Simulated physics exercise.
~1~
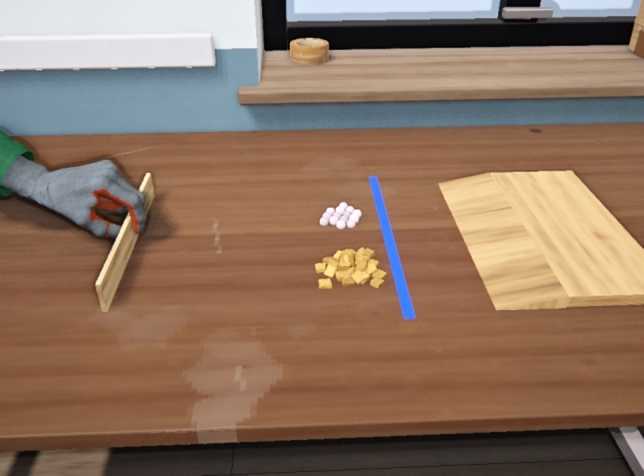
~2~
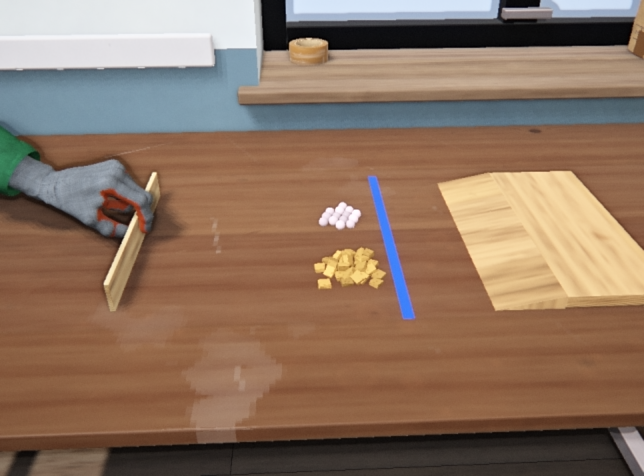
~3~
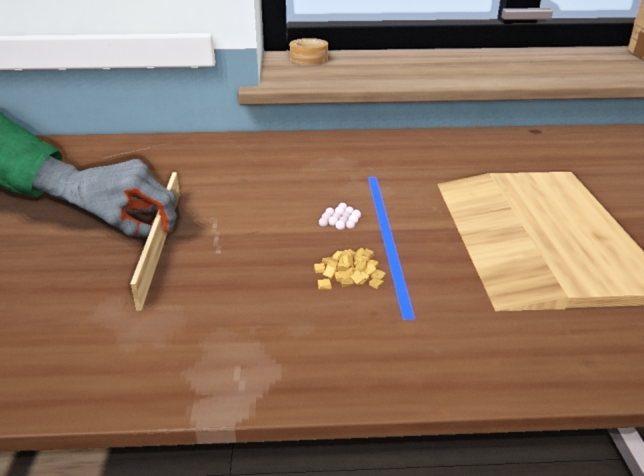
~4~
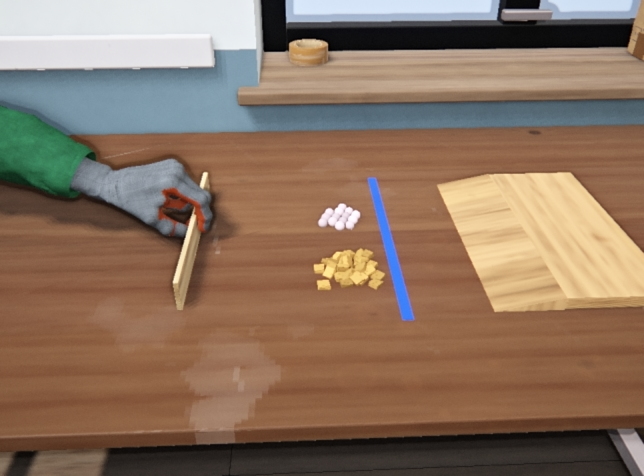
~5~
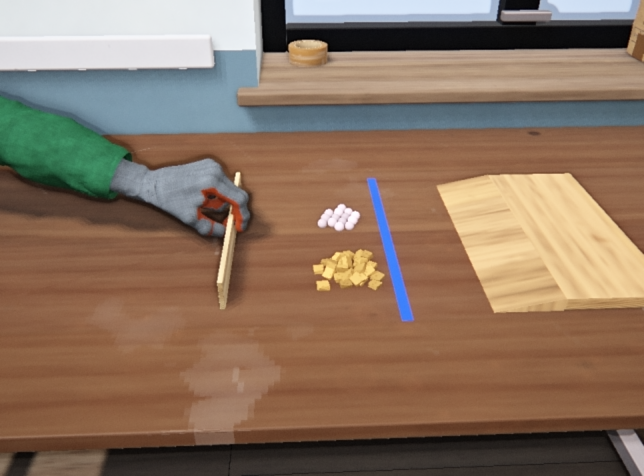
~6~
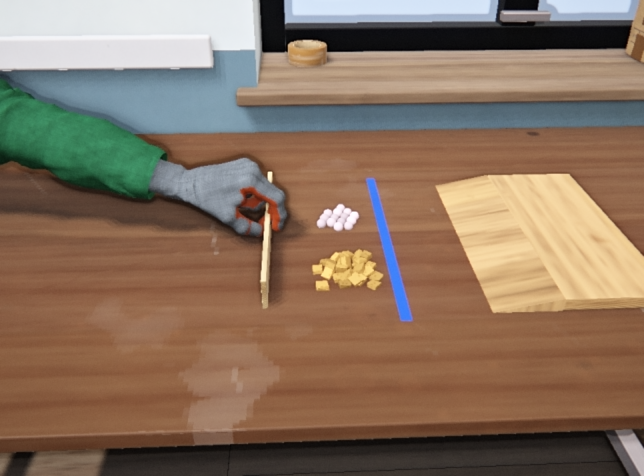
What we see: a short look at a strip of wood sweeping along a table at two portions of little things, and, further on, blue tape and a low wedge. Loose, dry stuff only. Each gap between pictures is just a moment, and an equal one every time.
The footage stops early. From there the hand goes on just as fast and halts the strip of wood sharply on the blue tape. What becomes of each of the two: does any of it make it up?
Front lot: None of it makes it; back lot: Some of it makes it.
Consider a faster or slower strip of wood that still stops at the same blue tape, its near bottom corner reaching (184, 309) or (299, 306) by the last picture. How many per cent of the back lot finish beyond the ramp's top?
Try 1: About 10 percent. Try 2: About 100 percent.
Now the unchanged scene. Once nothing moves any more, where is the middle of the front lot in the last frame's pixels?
Once everything settles, its middle is near (472, 263) in the last picture.
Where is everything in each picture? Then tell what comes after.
Strip of wood (106, 287), at rest; blue tape (374, 182); top of the ramp (563, 286); front lot (357, 273), some cereal squares; back lot (337, 216), a few sugar pearls, in the first frame.
Strip of wood (113, 287); back lot (337, 216), in the second frame.
Strip of wood (140, 286); front lot (356, 273), in the third frame.
Strip of wood (180, 286); back lot (336, 217), in the fourth frame.
Strip of wood (223, 285); front lot (355, 275), in the fifth frame.
Strip of wood (265, 284); blue tape (372, 184); top of the ramp (559, 289); front lot (354, 275); back lot (335, 218), in the sixth frame.
Then, 0.11 s later than the last frame, strip of wood still moving, near (338, 217); front lot every one short of the ramp; back lot every one short of the ramp.
Then, 0.25 s later than the last frame, strip of wood stopped at the blue tape; front lot every one short of the ramp; back lot about a tenth on the ramp, almost all short of the ramp.
Then, 0.53 s later than the last frame, strip of wood stopped at the blue tape; front lot roughly a third on the ramp, roughly two thirds short of the ramp; back lot roughly two thirds past the top, roughly a quarter on the ramp.
When it is over, strip of wood stopped at the blue tape; front lot not one past the top, roughly a third on the ramp, roughly two thirds short of the ramp; back lot every one past the top.
